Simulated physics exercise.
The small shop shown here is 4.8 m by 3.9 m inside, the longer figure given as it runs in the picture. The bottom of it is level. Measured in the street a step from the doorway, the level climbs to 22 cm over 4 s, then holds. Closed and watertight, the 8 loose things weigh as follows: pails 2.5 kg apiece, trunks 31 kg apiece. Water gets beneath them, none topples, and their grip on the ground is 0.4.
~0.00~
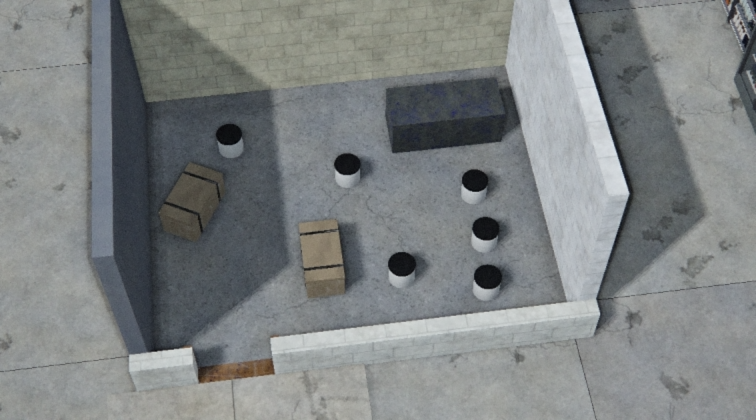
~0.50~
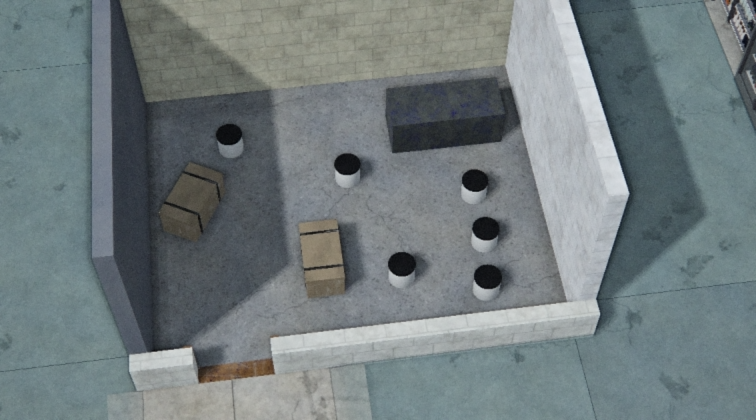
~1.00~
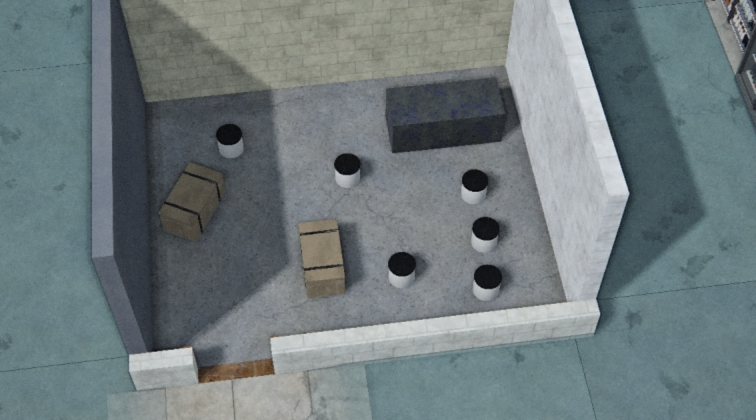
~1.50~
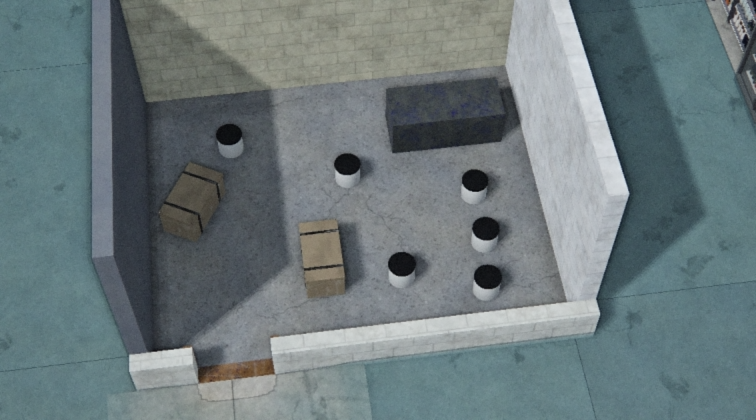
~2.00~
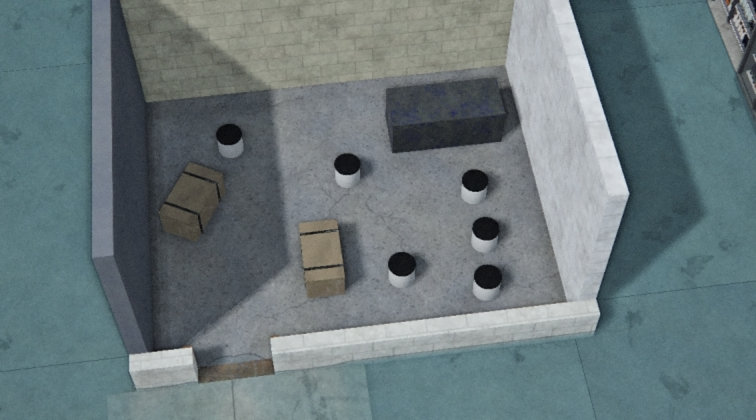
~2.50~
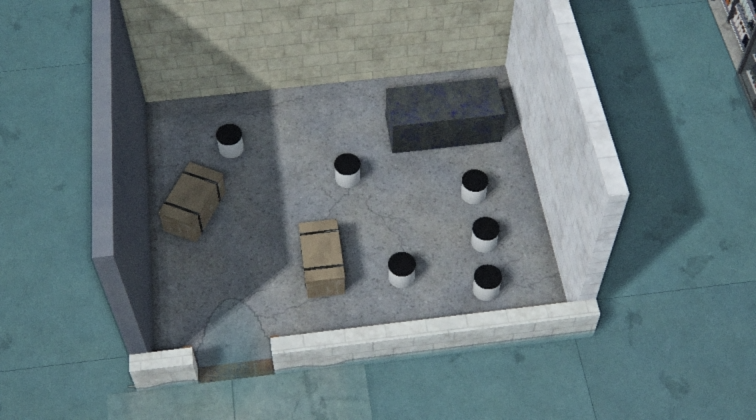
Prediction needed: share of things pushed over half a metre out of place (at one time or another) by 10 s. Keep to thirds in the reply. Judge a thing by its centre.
My answer: Less than a third.
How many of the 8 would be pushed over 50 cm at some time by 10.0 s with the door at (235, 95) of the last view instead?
Then 4 of them would.
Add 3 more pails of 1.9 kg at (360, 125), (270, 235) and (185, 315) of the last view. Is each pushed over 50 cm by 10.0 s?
In the same order as the question: Farther, farther, farther.
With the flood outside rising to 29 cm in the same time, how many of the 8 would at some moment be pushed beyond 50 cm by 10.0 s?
You'd get 2 in that case.
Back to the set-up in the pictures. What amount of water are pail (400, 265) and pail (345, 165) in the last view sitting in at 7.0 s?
I'd put it at 1 cm and 2 cm respectively.
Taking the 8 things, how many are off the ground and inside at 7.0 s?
The count is 1.
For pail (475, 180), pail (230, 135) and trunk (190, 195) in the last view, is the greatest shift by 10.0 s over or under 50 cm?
Order as asked - a smaller shift, a bigger shift, a bigger shift.
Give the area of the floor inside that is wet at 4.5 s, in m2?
5.0 m2.
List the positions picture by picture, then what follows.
A pail at (402, 264) rests on the ground; a pail at (475, 180) rests on the ground; 0.0 m2 under water; 0 of 8 have shifted, in the first frame.
A pail at (402, 264), on the bottom; a pail at (475, 180), on the bottom; 0.0 m2 under water; 0 of 8 have shifted, in the second frame.
A pail at (402, 264) rests on the ground; a pail at (475, 180) rests on the ground; 0.0 m2 under water; 0 of 8 have shifted, in the third frame.
A pail at (402, 264), on the bottom; a pail at (475, 180) rests on the ground; water covers 0.0 m2; 0 of 8 have shifted, in the fourth frame.
A pail at (402, 264) rests on the ground; a pail at (475, 180) rests on the ground; water covers 0.0 m2; 0 of 8 have shifted, in the fifth frame.
A pail at (402, 264), on the bottom; a pail at (475, 180), on the bottom; water covers 0.5 m2; 0 of 8 have shifted, in the sixth frame.
After 3.5 s 0 of 8 are over 50 cm from their spots; 0 afloat.
After 4.5 s 0 of 8 are over 50 cm from their spots; 0 afloat.
After 7.0 s 1 of 8 are over 50 cm from their spots; 1 afloat.
After 10.0 s 2 of 8 are over 50 cm from their spots, and 2 have been at some point; 2 afloat.
